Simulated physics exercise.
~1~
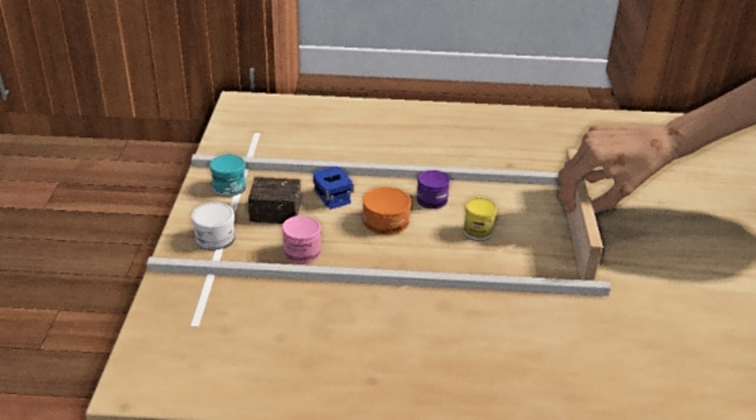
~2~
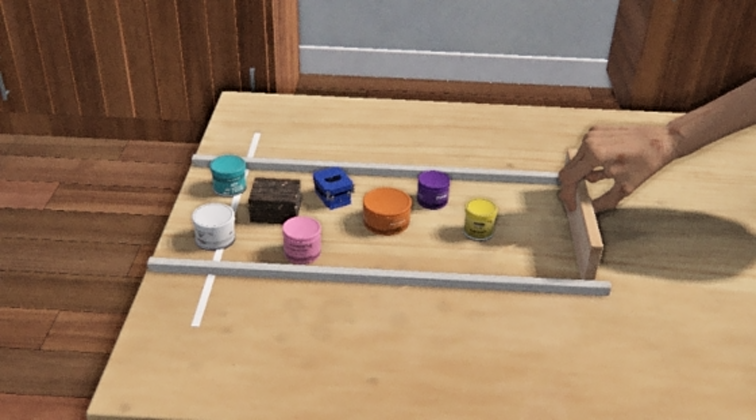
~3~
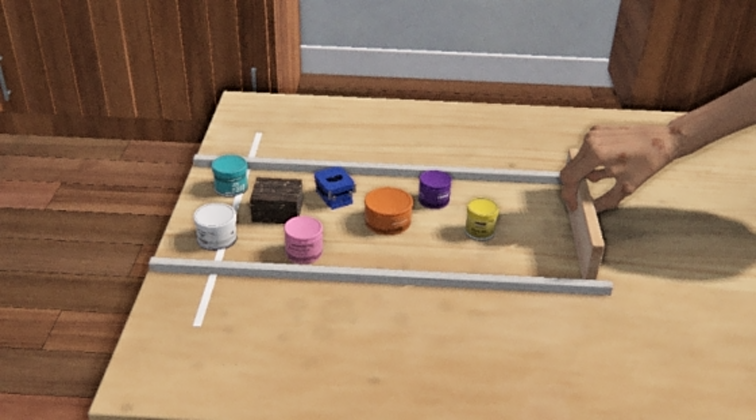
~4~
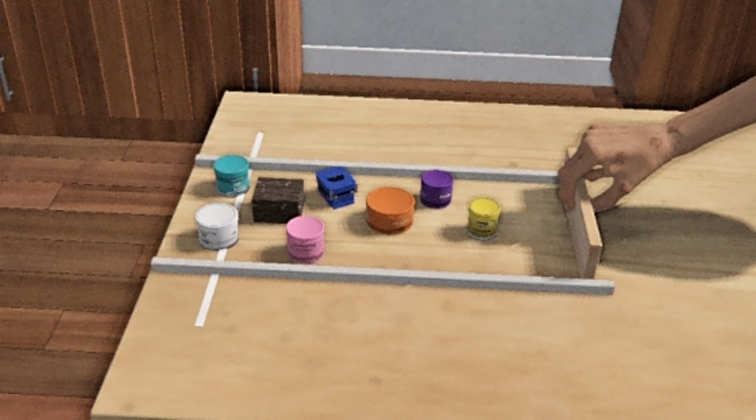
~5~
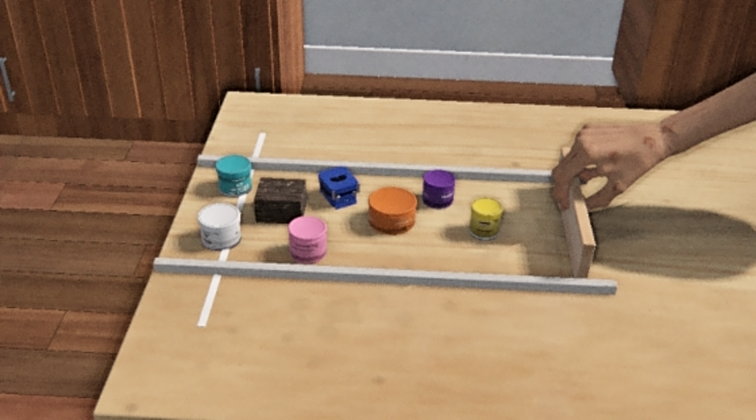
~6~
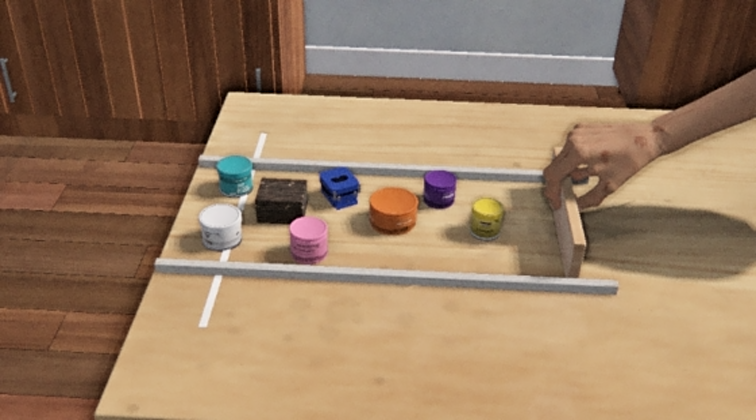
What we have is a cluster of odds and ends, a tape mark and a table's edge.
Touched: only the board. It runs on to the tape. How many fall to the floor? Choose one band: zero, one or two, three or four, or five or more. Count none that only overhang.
One or two.
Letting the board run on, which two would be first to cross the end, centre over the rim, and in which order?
First the turquoise tin, and second the black block.
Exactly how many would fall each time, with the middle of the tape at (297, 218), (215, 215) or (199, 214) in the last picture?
In order: 0, 4 and 4.
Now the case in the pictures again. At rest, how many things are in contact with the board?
All in all, 4.
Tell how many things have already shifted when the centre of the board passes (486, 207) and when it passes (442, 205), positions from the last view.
I count 1 first and 3 after.
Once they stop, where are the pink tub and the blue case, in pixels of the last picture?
The pink tub settles near (207, 240); as for the blue case, near (203, 170).
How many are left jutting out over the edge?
The count is 2.
Soon after, none off yet; turquoise tin at rest near (235, 176); white pot at rest near (221, 227); black block at rest near (282, 201).
After that, none off yet; turquoise tin at rest near (235, 176); white pot at rest near (221, 227); black block displaced about its own width near (253, 197).
In the end, the number that fall off is one or two; gone, black block and turquoise tin.
